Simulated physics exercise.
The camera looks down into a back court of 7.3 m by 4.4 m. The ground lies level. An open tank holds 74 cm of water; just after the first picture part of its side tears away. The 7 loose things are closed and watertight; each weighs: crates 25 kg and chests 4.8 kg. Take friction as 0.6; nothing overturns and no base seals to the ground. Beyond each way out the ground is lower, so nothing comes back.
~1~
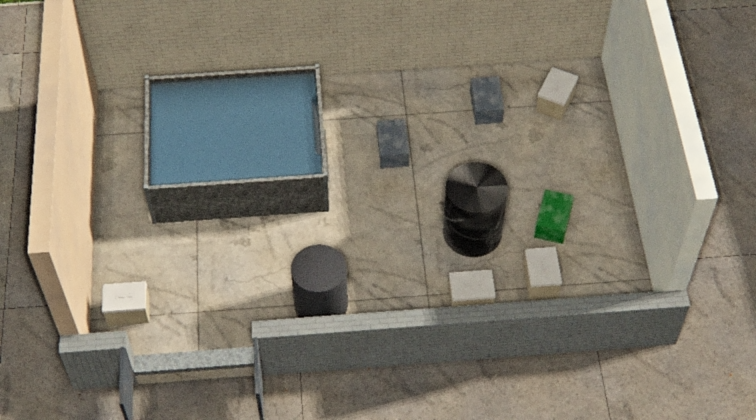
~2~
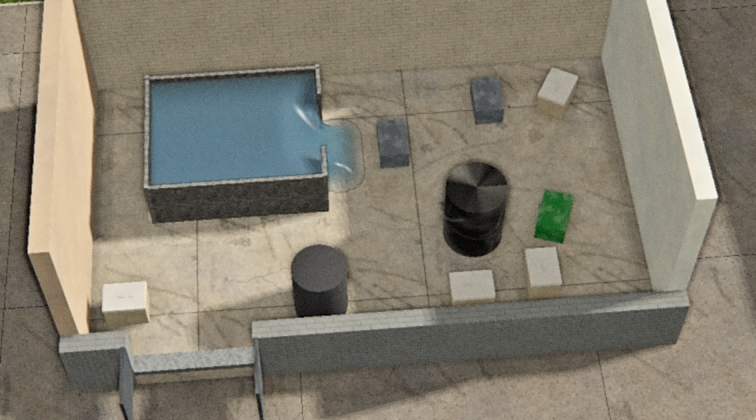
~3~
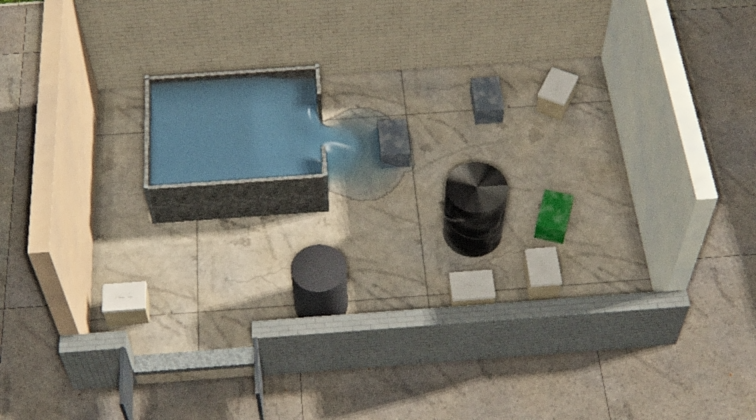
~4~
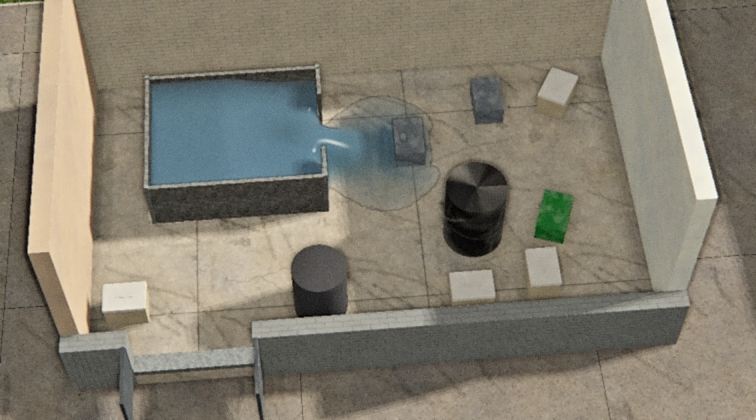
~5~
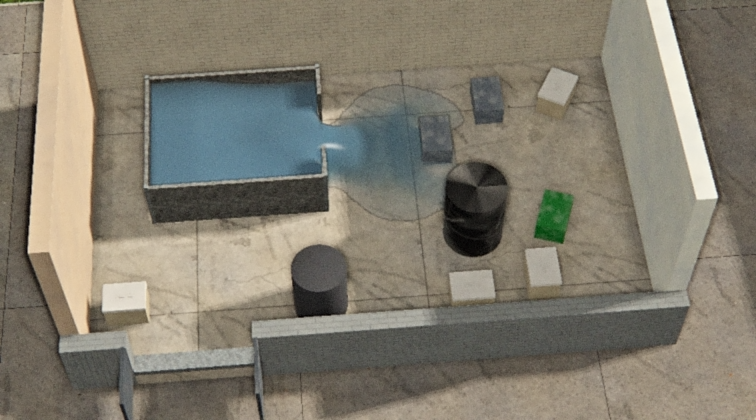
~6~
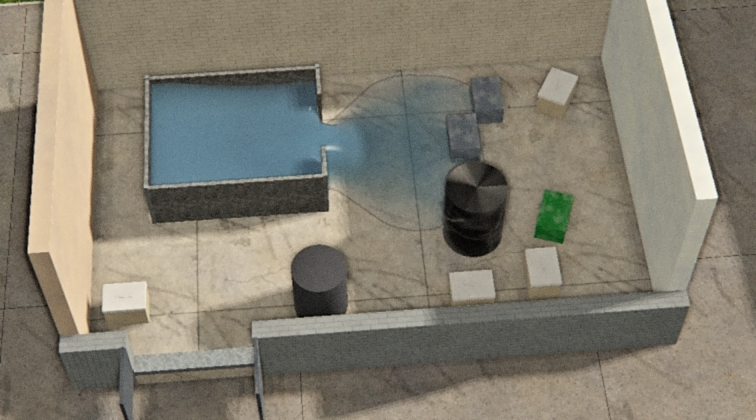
The footage shows a walled court with a tank of water whose right side opens, letting water spread rightward across the paving; a dark grey block slides right with it toward the black cylinder while the green crate stays still.
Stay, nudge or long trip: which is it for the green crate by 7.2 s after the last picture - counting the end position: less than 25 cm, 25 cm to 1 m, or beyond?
Green crate travels far.
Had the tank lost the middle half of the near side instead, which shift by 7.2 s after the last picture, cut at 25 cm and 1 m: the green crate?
In that case the green crate holds its place.
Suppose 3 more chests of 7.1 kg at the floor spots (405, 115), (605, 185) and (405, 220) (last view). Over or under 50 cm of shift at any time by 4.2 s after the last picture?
In turn: Over, more, past it.
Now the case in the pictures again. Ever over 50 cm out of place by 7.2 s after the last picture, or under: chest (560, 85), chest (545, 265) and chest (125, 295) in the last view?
In that order: Over, past it, under.
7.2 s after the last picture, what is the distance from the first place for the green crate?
About 150 cm.
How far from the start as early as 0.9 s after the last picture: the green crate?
About 0 cm.
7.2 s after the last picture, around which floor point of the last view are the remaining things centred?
Near (357, 246).
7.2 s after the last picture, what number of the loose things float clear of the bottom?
7 of them.
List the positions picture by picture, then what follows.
The first frame shows the green crate at (555, 210), on the bottom; 4.1 m2 under water; 0 of 7 have shifted.
The second frame shows the green crate at (555, 210) rests on the ground; water covers 4.7 m2; 0 of 7 have shifted.
The third frame shows the green crate at (555, 210), on the bottom; water covers 5.5 m2; 0 of 7 have shifted.
The fourth frame shows the green crate at (555, 210), on the bottom; water covers 6.4 m2; 1 of 7 have shifted.
The fifth frame shows the green crate at (555, 210) rests on the ground; water covers 7.6 m2; 1 of 7 have shifted.
The sixth frame shows the green crate at (555, 210), on the bottom; water covers 8.7 m2; 1 of 7 have shifted.
Then, 0.9 s after the last picture the green crate is near (555, 210), 0.0 m from its start, aground; 0 of 7 are out; 0 afloat.
Then, 2.8 s after the last picture the green crate is near (572, 225), 0.3 m from its start, aground; 0 of 7 are out; 4 afloat.
Then, 4.8 s after the last picture the green crate is near (592, 288), 1.3 m from its start, afloat; 0 of 7 are out; 6 afloat.
Then, 7.2 s after the last picture the green crate is near (505, 300), 1.6 m from its start, afloat; 0 of 7 are out; 7 afloat.
